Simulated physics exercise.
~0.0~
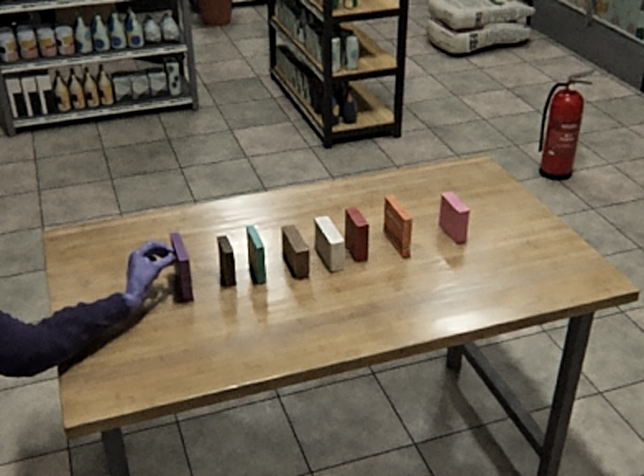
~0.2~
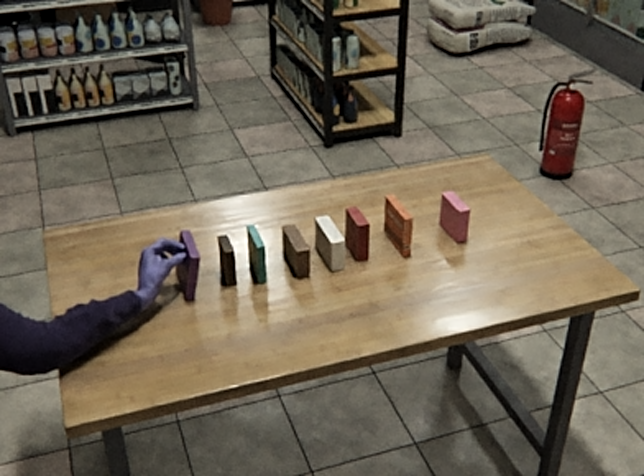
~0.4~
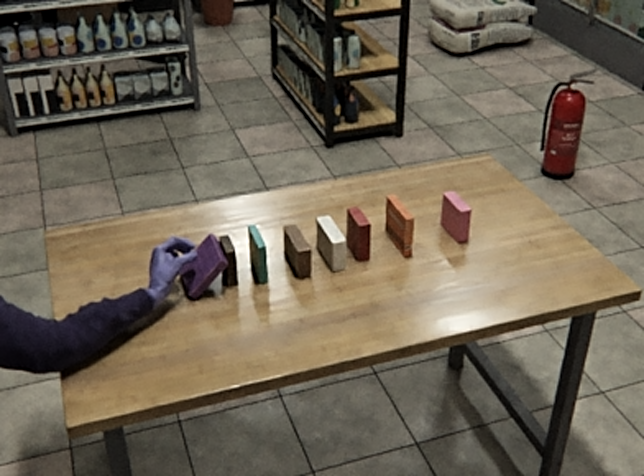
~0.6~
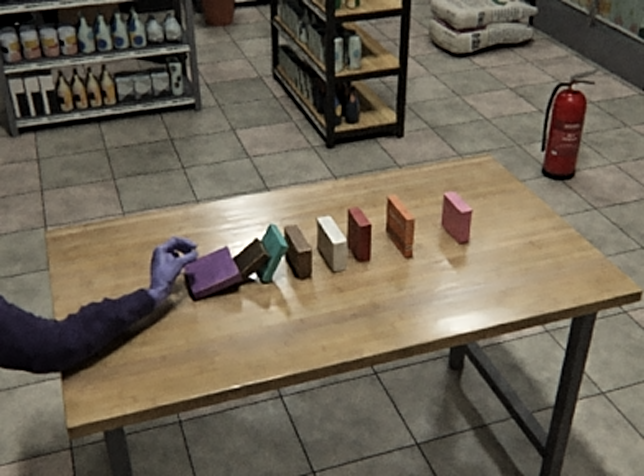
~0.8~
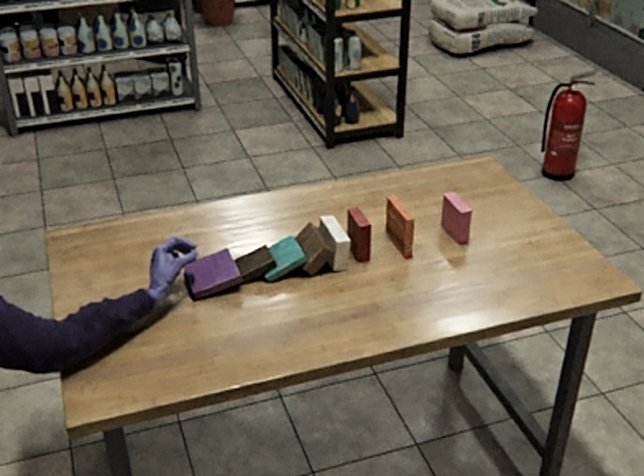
A purple block stands at the left end of a spaced row on a wooden table, seen from above in a slightly swaying view, with shelves and a red fire extinguisher behind. To its right stand black, turquoise, brown, white, red, orange and pink pieces. A purple-gloved hand at the left slowly tips the purple block rightward until it drops against the black one. The black piece topples into the turquoise block, which falls toward the brown. At the last, purple, black and turquoise lie over, brown leans against white, and red, orange and pink still stand.
